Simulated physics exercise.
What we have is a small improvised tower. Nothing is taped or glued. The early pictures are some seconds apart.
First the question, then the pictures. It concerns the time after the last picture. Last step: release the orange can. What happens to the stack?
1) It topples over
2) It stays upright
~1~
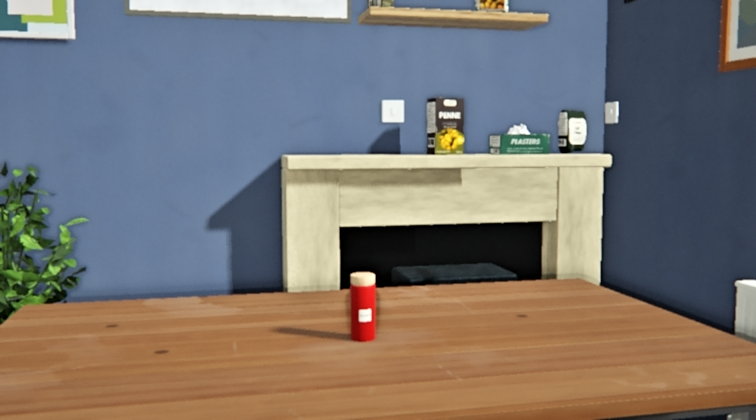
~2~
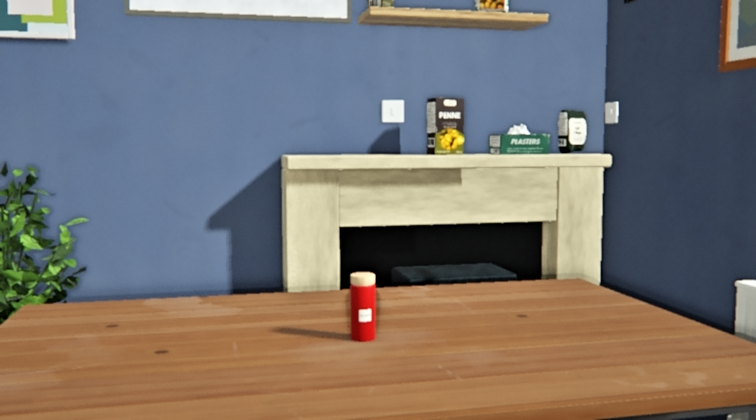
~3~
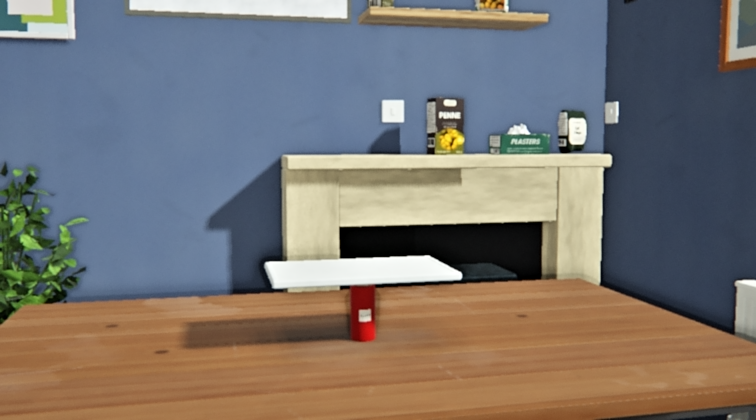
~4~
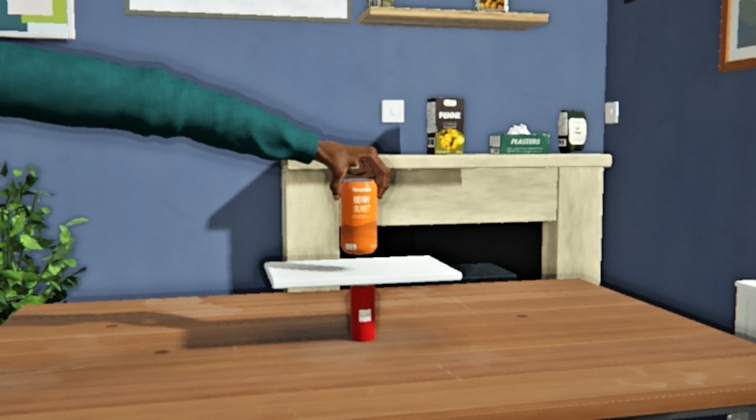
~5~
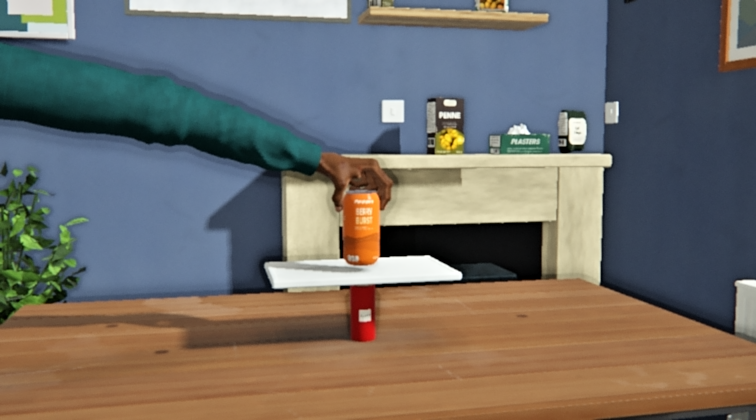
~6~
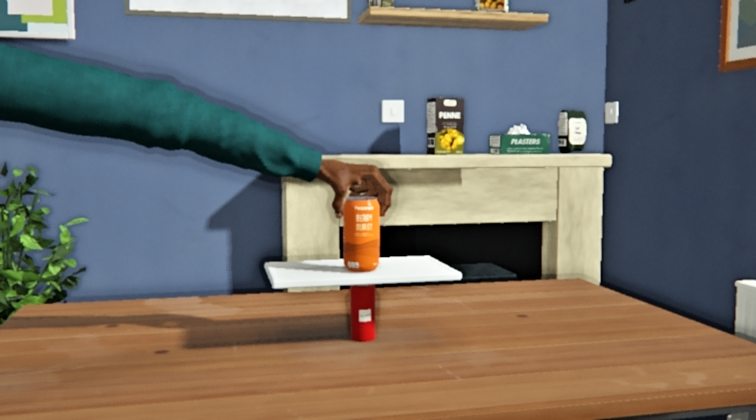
(2) It stays upright.
Then, 0.20 s past the last view, nothing moves.
Then, 0.50 s past the last view, orange can resting near (361, 235).
Finally, all 3 still in place. Final places as the last picture's camera would see them, orange can near (361, 235). The stack holds.
